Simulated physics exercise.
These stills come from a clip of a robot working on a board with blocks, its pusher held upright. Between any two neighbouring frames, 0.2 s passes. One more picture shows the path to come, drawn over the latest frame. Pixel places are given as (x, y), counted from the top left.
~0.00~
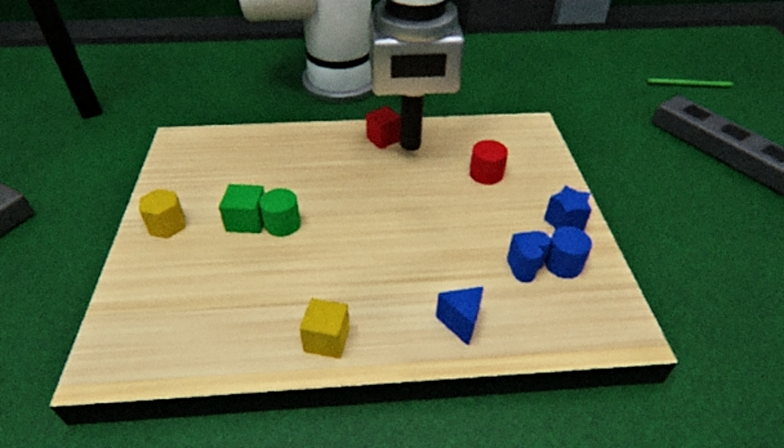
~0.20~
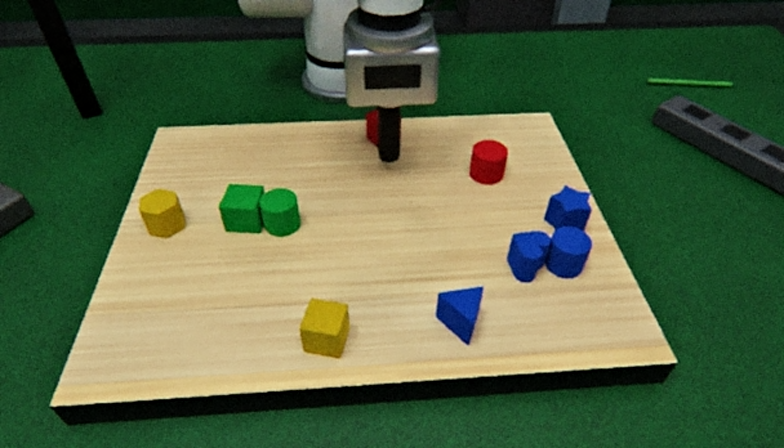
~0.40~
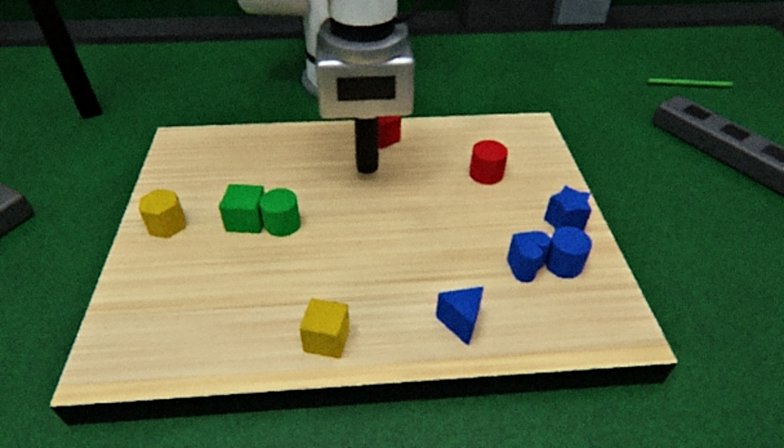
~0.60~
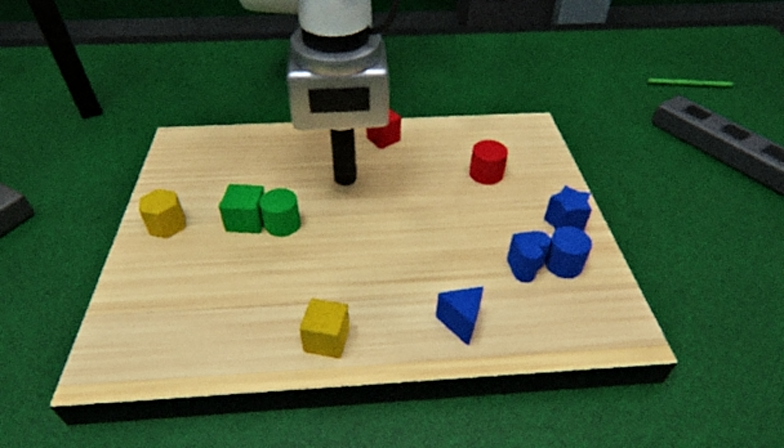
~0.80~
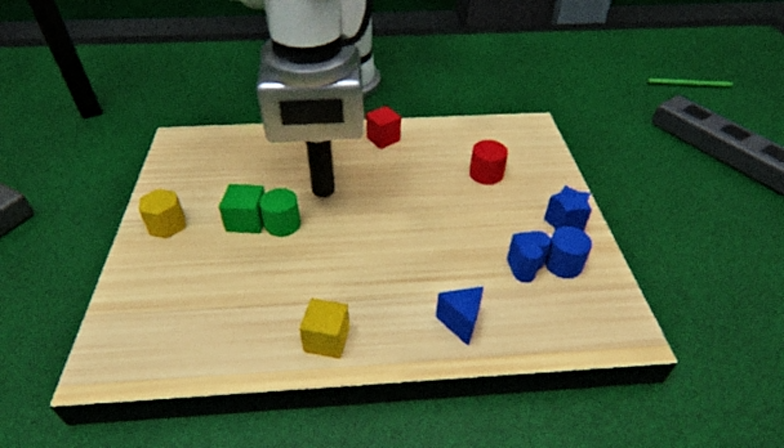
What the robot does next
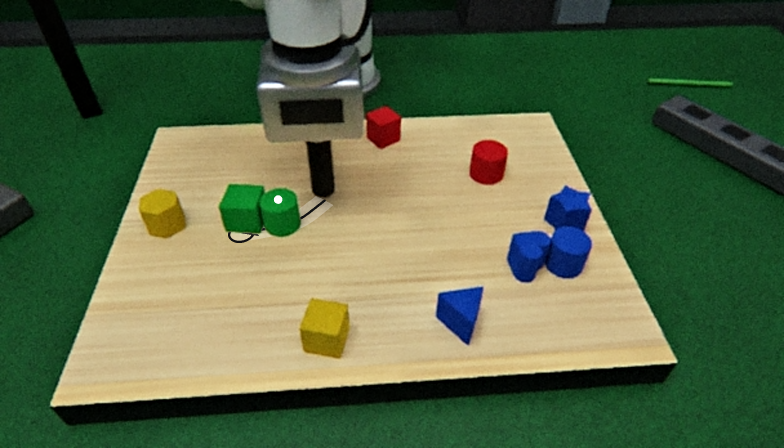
Robot arm with a black pusher moving left and nearer across a wooden board toward green blocks, while the coloured blocks stay still.
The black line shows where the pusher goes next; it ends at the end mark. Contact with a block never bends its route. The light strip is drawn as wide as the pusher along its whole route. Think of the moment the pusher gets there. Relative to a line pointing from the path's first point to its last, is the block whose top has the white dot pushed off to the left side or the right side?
The shift goes left.
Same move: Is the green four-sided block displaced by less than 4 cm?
My answer is yes.
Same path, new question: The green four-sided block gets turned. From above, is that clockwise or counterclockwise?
Watching from overhead, you'd notice the green four-sided block rotating clockwise.
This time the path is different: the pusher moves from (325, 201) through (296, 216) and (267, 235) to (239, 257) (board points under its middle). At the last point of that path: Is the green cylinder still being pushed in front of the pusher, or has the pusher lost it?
By the time the path ends, the green cylinder is still sitting right in front of the pusher.
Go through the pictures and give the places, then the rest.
In the first frame, lower end of the pusher at (411, 146), tops of blocks, yellow hexagonal block at (158, 201), green four-sided block at (241, 196), green cylinder at (278, 200).
In the second frame, pusher at (389, 157), blocks as before.
In the third frame, pusher at (368, 168), blocks as before.
In the fourth frame, pusher at (346, 179), blocks as before.
In the fifth frame, pusher at (324, 191), yellow hexagonal block at (158, 201), green four-sided block at (241, 196), green cylinder at (278, 200).
The drawn path runs from (325, 201) by way of (303, 217) and (274, 228) to (242, 233); the dot is on the green cylinder.
The first path, step by step. One third of the way, pusher at (301, 208); green four-sided block at (236, 197); green cylinder at (270, 204).
Two thirds of the way, pusher at (271, 218); green four-sided block at (226, 198), turned 35° clockwise; green cylinder at (243, 220).
At the end, pusher at (239, 223); yellow hexagonal block not moved; green four-sided block at (213, 196), turned 45° clockwise; green cylinder at (222, 231).
